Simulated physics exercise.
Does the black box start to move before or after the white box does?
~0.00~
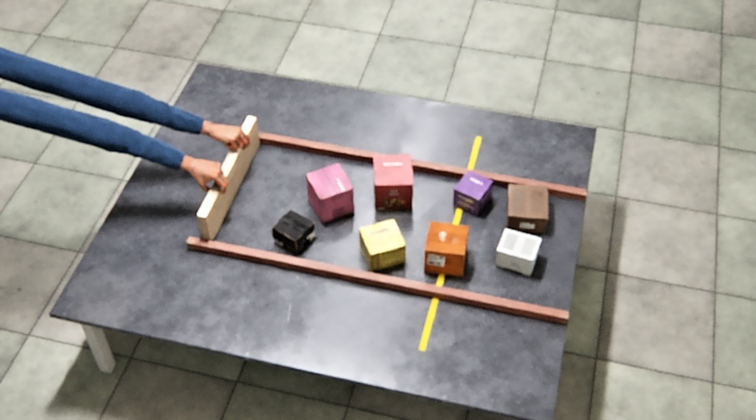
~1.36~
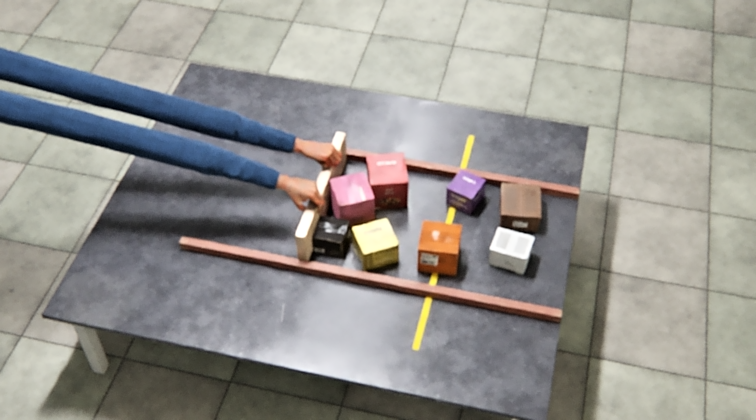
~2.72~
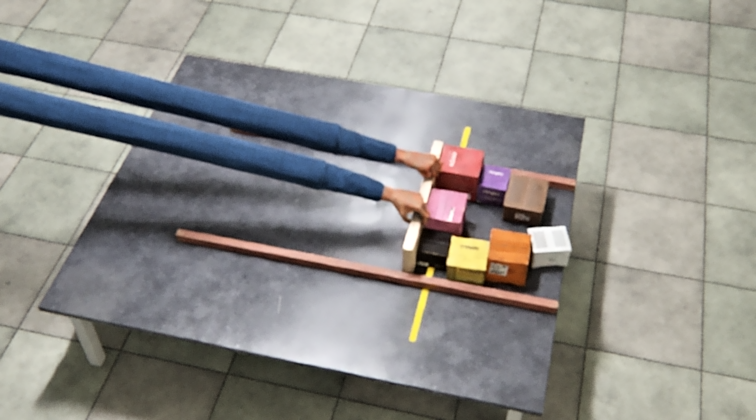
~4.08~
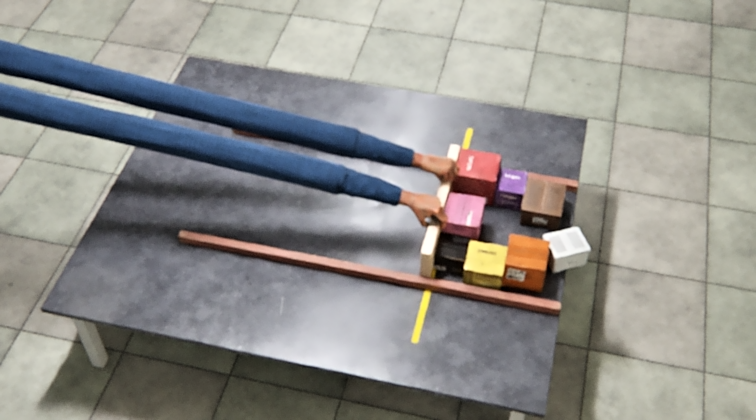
The black box starts to move before the white one. The plank shifts the black box while the white box is still standing in its place near the right edge.
A pale upright plank, held by two hands in blue sleeves, stands at the left of a dark table seen from above on a tiled floor. Eight boxes in black, pink, yellow, red, purple, orange, brown and white stand to its right between two reddish strips, with a yellow tape line crossing the table. The hands push the plank rightward, and it shifts the black and pink boxes first. It then gathers the others into a tight cluster and drives them toward the right edge. The plank ends around the tape, the white box sits tilted at the edge, and none has fallen.
